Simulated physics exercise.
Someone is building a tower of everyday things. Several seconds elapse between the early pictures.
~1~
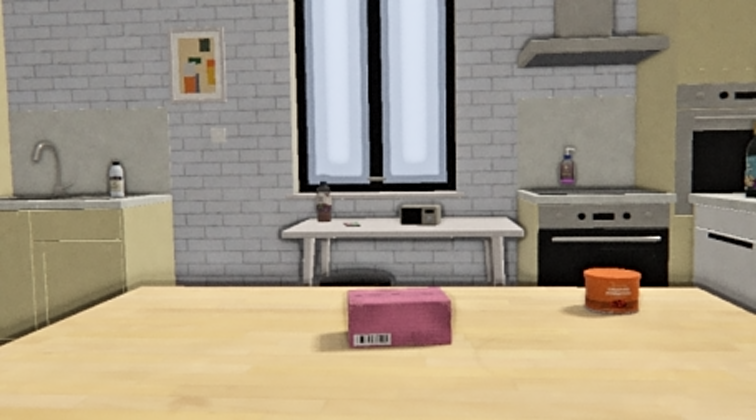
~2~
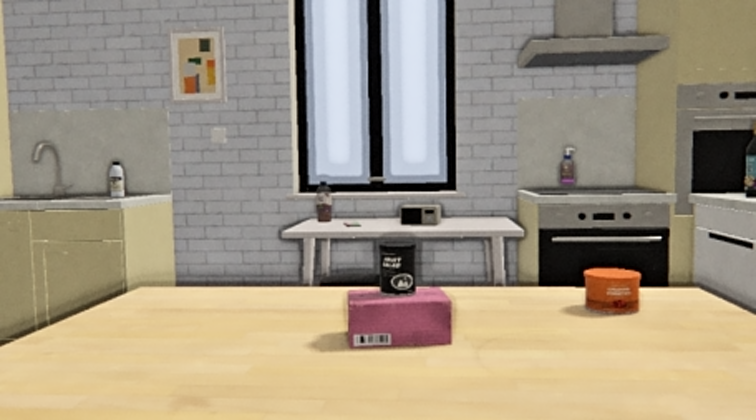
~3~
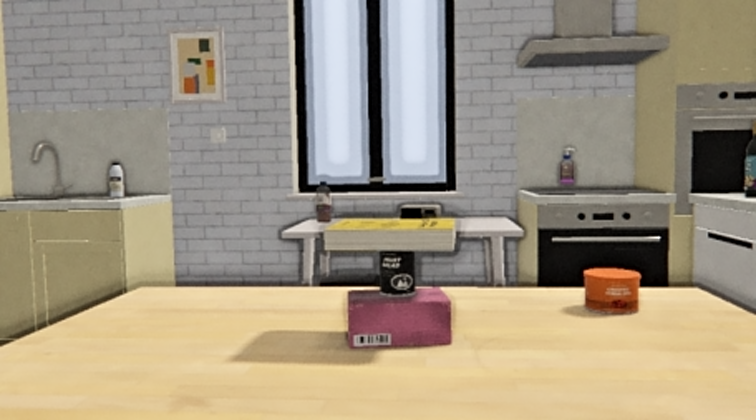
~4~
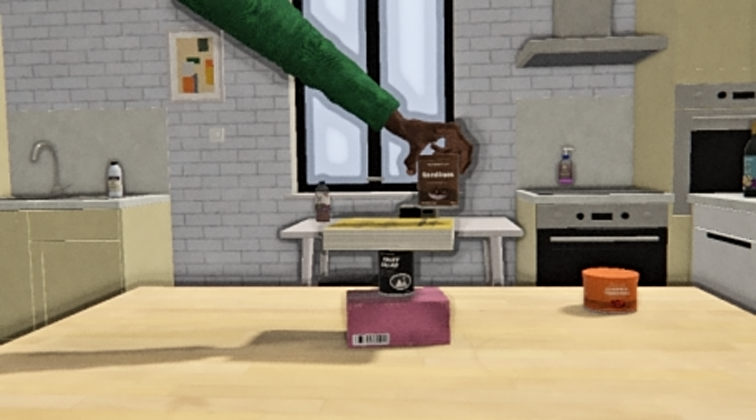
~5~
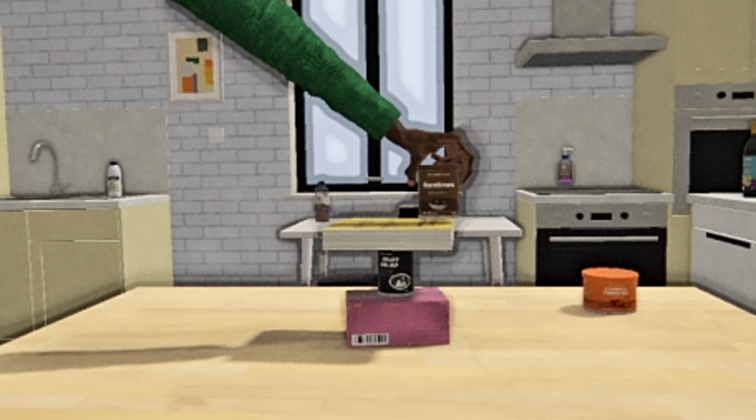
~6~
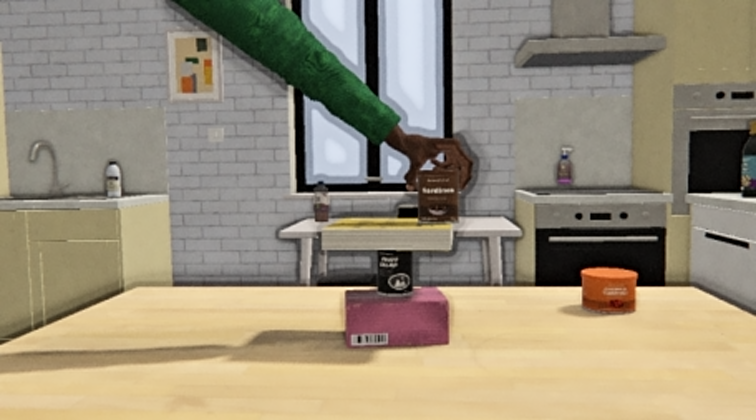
Tower of household items growing on a pink box, with a black can, a yellow book, then a green-sleeved arm lowering a brown package.
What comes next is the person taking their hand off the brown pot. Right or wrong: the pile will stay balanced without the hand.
Right.
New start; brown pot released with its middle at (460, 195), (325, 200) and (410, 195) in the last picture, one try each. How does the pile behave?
First the pile topples, second it topples, third it remains standing.
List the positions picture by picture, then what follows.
The last thing is not in view yet; pink box (397, 316), in the first picture.
The last thing is not in view yet; orange tub (612, 291), in the second picture.
The last thing is not in view yet; pink box (397, 316), in the third picture.
On its way; brown pot (438, 181); orange tub (610, 291), in the fourth picture.
On its way; brown pot (439, 191); pink box (396, 316), in the fifth picture.
In place under the hand; brown pot (438, 196); orange tub (609, 291), in the sixth picture.
Then, 0.20 s later than the last frame, things are still on the move.
Then, 0.60 s later than the last frame, all is still.
Then, 0.80 s later than the last frame, things are still on the move.
Then, 1.00 s later than the last frame, all is still.
When it is over, all 5 as before. End places, in pixels of the last picture, brown pot near (439, 197). The pile keeps its balance.
